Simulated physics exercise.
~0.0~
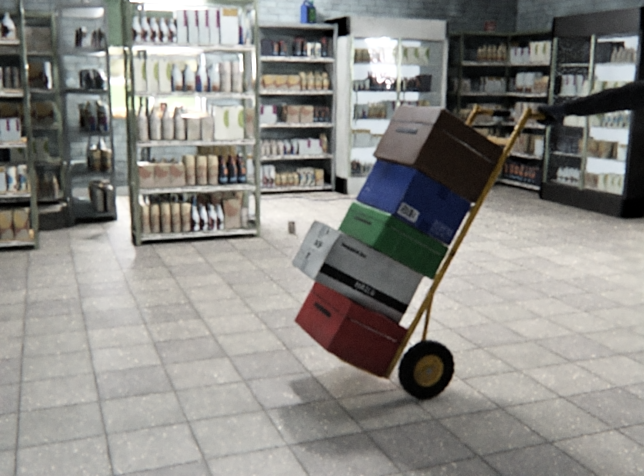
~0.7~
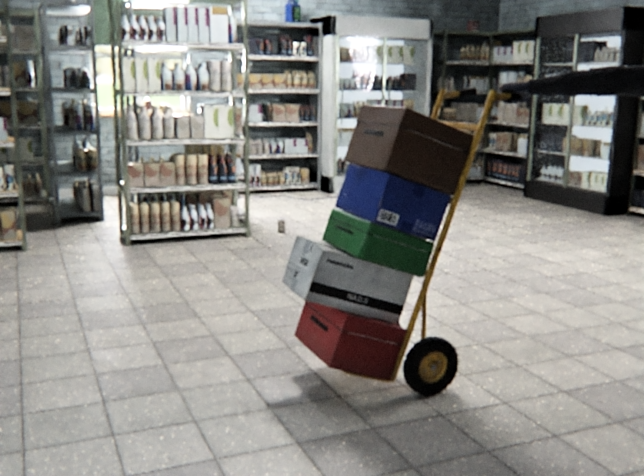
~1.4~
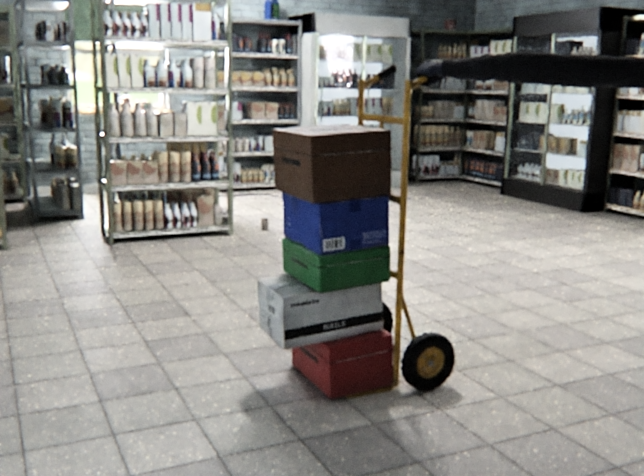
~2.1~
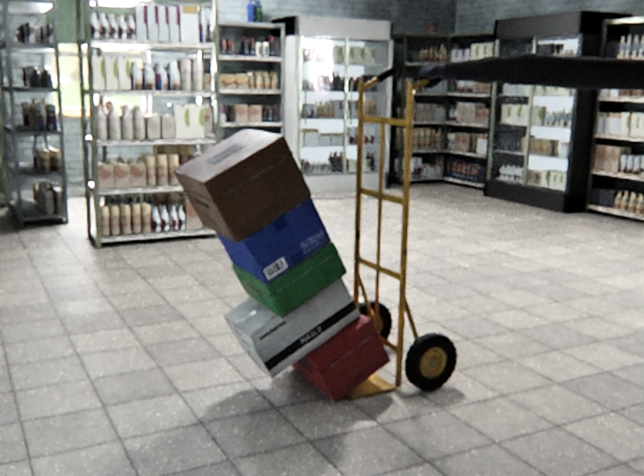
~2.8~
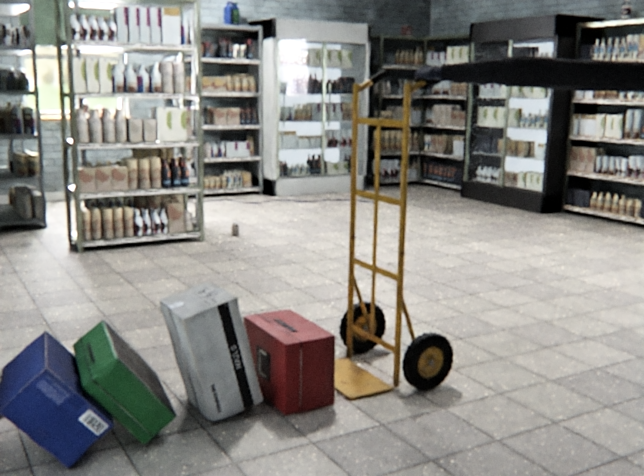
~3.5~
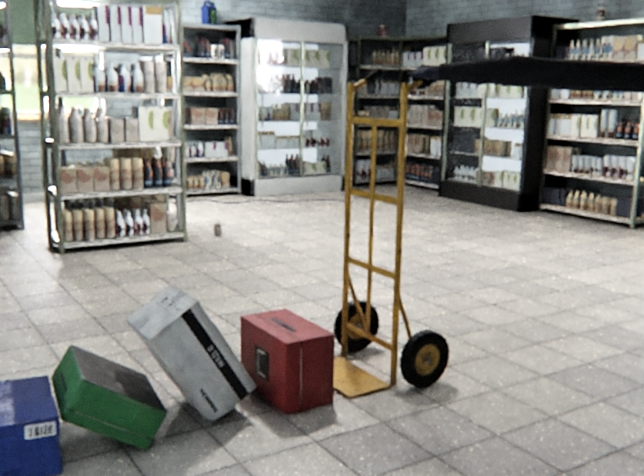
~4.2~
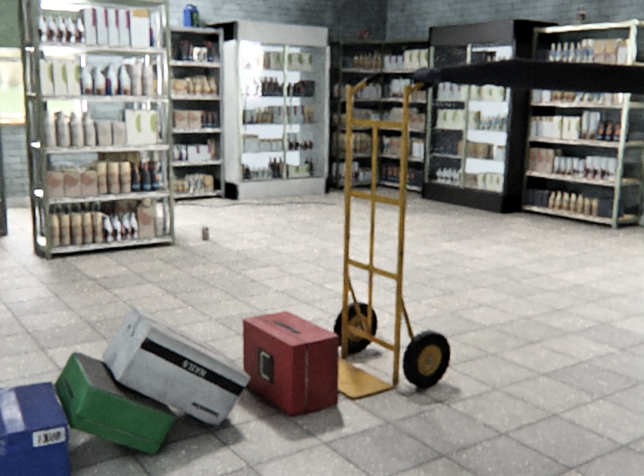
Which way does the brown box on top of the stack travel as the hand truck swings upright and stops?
The brown box moves to the left, going over with the rest of the stack and away from the truck.
